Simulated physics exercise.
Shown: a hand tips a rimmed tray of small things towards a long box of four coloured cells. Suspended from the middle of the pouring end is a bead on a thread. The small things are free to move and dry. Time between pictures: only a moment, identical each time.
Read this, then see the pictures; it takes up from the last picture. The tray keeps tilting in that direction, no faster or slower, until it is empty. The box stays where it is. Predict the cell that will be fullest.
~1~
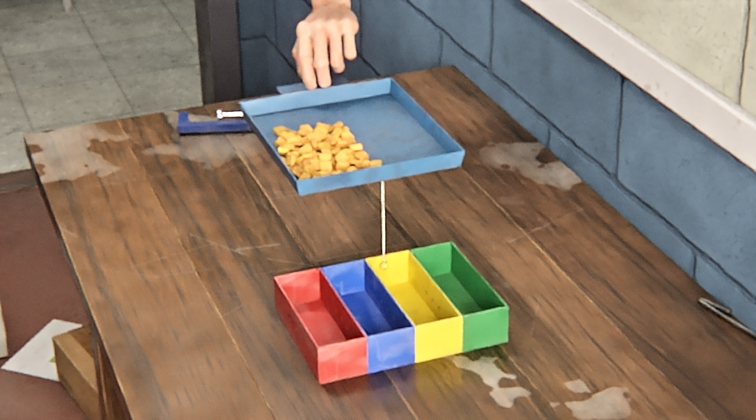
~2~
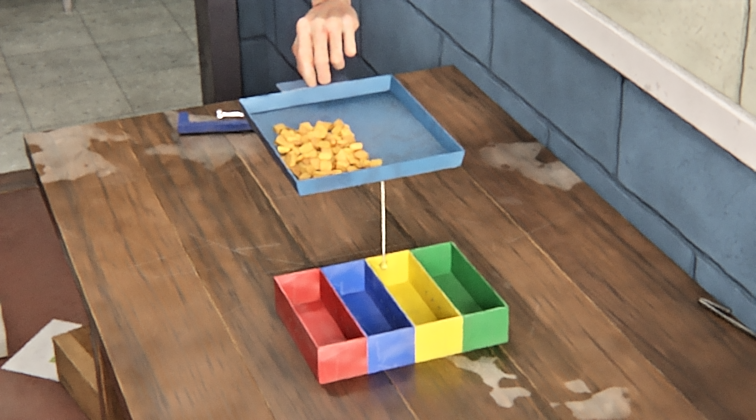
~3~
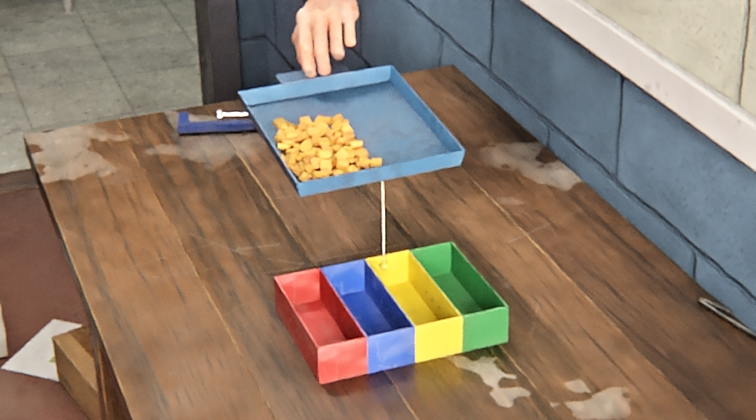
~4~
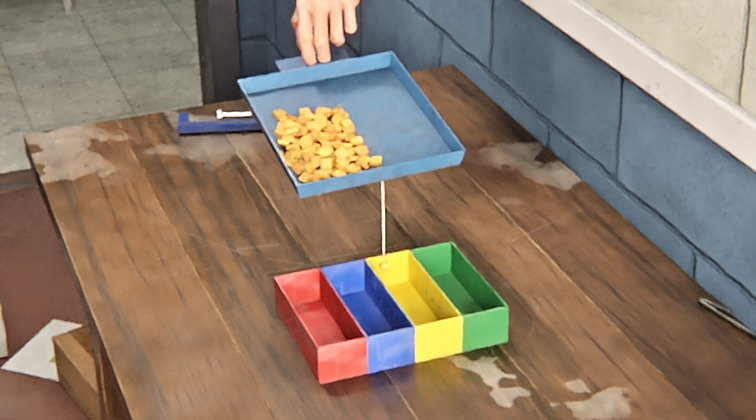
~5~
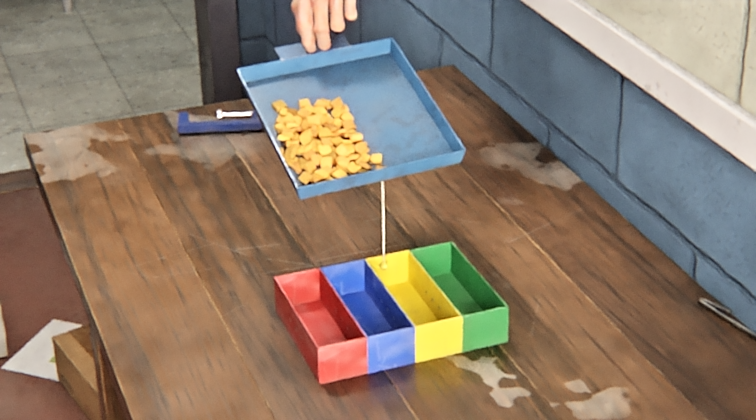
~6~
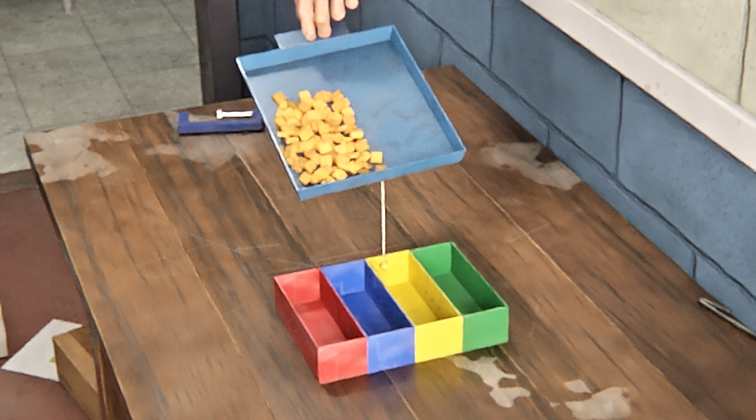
I would say the red cell.
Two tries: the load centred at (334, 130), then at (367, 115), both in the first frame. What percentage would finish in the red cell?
Some 40 and then some 30 per cent.
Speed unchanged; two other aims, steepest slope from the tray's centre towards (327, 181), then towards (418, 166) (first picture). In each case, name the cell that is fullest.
In order, it comes out as the red one and the cell in green.
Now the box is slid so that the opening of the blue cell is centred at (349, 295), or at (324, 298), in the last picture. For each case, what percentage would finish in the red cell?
It comes to near 40 per cent the first time and near 10 per cent the second time.
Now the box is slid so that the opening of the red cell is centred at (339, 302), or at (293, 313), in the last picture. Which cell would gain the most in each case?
Try one: That red cell; try two: The blue cell.
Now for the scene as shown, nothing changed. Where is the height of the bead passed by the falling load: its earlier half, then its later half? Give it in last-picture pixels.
The leading part at (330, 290), the rest of it at (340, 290).
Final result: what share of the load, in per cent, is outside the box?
It works out to close to 10 per cent.
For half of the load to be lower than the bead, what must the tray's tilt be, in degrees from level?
Roughly 105 degrees at that moment.
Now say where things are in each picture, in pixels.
In the first frame, corners of the pouring end at (299, 179) and (460, 150), level; middle of the load at (327, 154), cereal squares; bead on its thread at (384, 266); red cell at (343, 357); blue cell at (391, 346); yellow cell at (439, 336); green cell at (485, 326).
In the second frame, corners of the pouring end at (299, 180) and (460, 150), level; middle of the load at (327, 153).
In the third frame, corners of the pouring end at (299, 181) and (460, 150), tipped barely, lowest at the left corner; middle of the load at (327, 150).
In the fourth frame, corners of the pouring end at (300, 183) and (461, 149), tipped a little, lowest at the left corner; middle of the load at (327, 146).
In the fifth frame, corners of the pouring end at (300, 185) and (461, 149), tipped a little, lowest at the left corner; middle of the load at (327, 143).
In the sixth frame, corners of the pouring end at (300, 188) and (462, 149), tipped clearly, lowest at the left corner; middle of the load at (327, 139); red cell at (343, 357); blue cell at (391, 346); yellow cell at (439, 336); green cell at (485, 326).
Soon after the last picture, tray tipped steeply; all on the tray.
A little later, tray tipped past a quarter turn; about a third on the tray; about a quarter in the red cell; a small part in the blue cell; a stray few in the yellow cell; about a quarter falling or outside the box.
Later still, tray tipped past a quarter turn; about half in the red cell; about a third in the blue cell; a small part in the yellow cell; a small part falling or outside the box.
At rest, tray tipped past a quarter turn; about half in the red cell; about a third in the blue cell; a small part in the yellow cell; none in the green cell; a small part outside the box.
